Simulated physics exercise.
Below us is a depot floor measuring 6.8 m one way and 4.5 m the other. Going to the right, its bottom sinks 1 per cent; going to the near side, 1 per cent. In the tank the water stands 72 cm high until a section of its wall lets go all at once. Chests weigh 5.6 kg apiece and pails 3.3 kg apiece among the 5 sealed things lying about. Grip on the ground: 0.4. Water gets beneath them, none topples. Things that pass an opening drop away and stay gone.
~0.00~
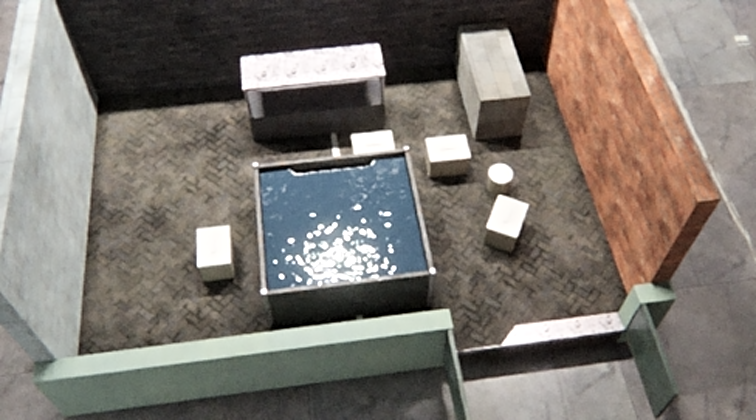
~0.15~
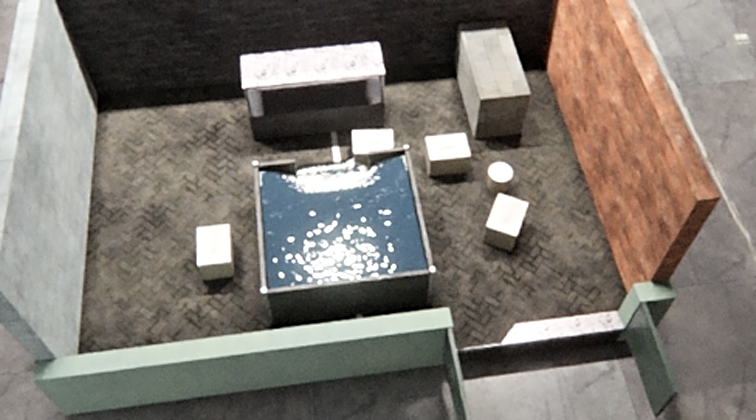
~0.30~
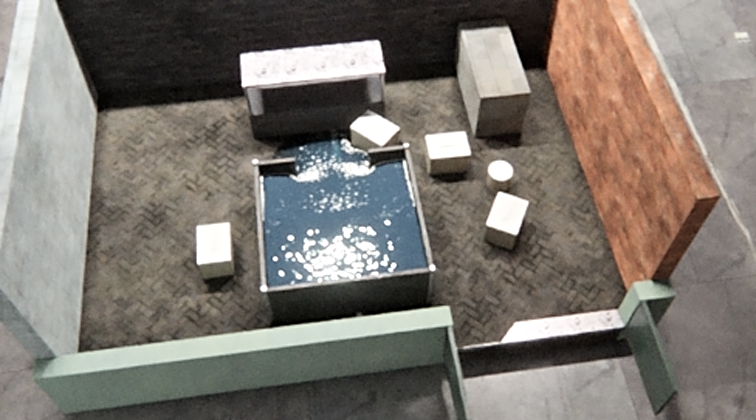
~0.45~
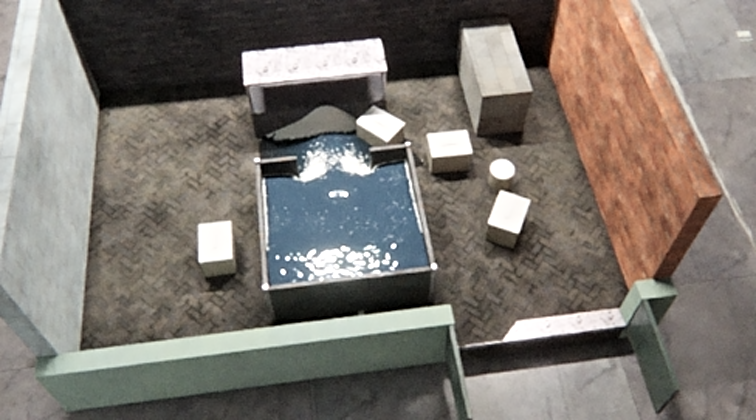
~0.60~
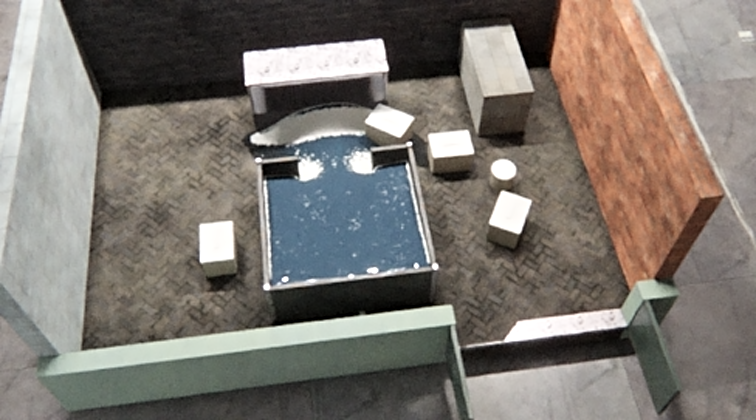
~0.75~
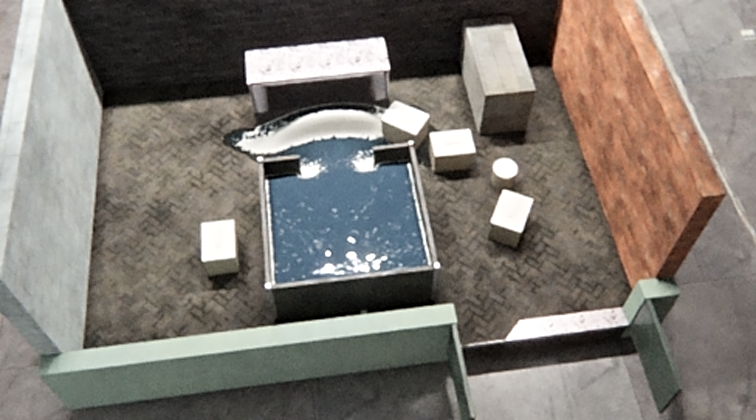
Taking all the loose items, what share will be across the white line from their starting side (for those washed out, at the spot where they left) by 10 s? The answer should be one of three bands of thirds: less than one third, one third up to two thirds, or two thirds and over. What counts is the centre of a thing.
It falls in the band less than one third.
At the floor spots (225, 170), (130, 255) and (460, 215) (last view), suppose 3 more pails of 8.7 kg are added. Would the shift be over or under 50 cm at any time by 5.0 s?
In sequence: Exceeds it / exceeds it / falls below it.
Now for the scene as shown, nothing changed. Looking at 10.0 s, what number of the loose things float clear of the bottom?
At that instant the tally stands at 2.
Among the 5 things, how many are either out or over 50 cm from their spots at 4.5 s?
Count then: 4.
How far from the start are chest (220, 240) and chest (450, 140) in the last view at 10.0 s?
So you get 50 cm for the one named first, 140 cm for the other.
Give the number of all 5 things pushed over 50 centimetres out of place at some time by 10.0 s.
I count 5 of them.
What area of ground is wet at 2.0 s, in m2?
Somewhere around 17 m2, roughly.
After 2.0 s 0 of 5 are over the mark; 1 afloat.
After 4.5 s 0 of 5 are over the mark; 1 afloat.
After 7.0 s 0 of 5 are over the mark; 2 afloat.
After 10.0 s 0 of 5 are over the mark; 2 afloat.
